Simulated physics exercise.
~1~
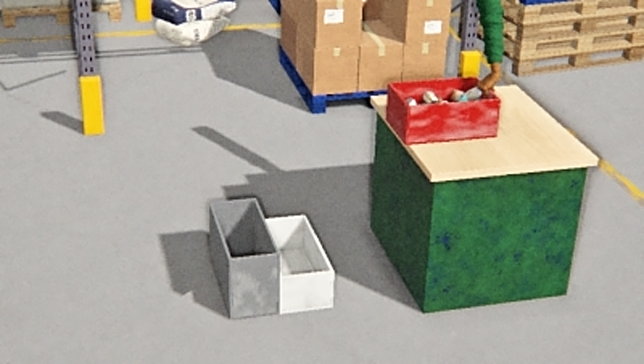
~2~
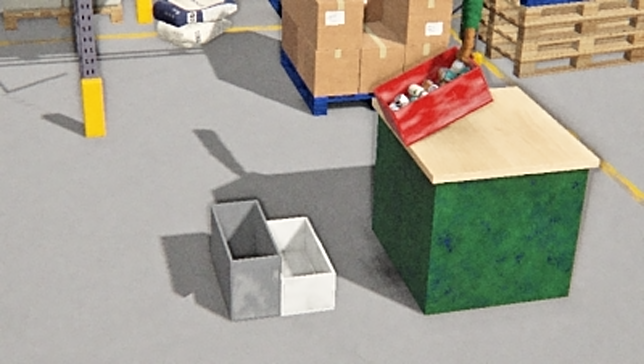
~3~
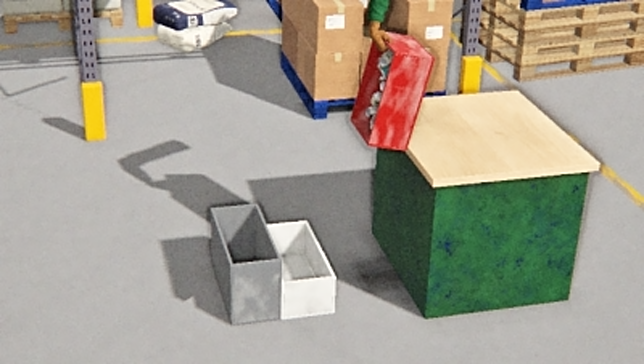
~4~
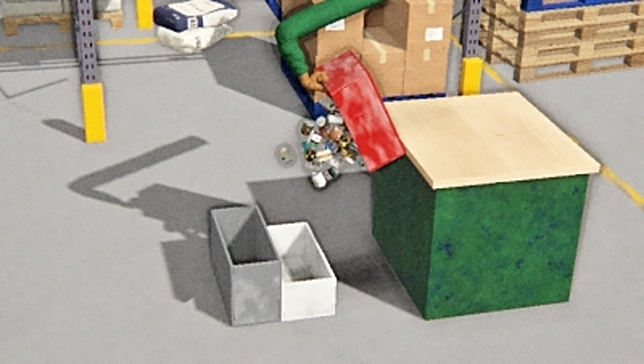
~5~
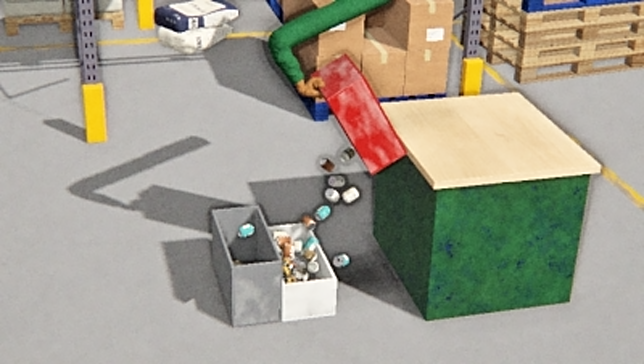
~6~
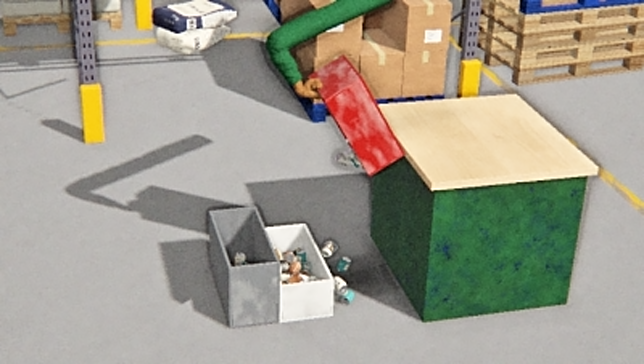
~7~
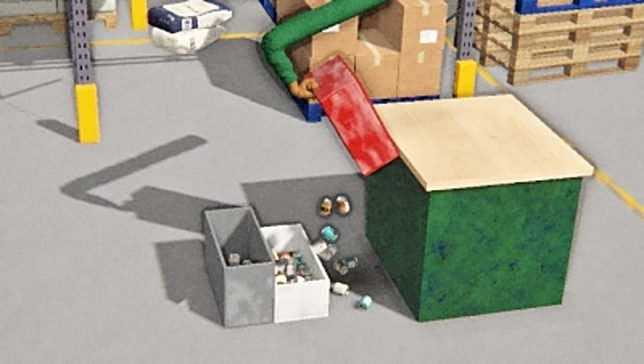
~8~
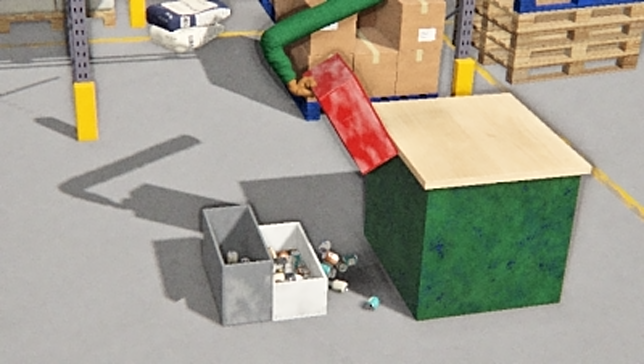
A worker tips a red tote off a bench, spilling cans mostly into a white trough.
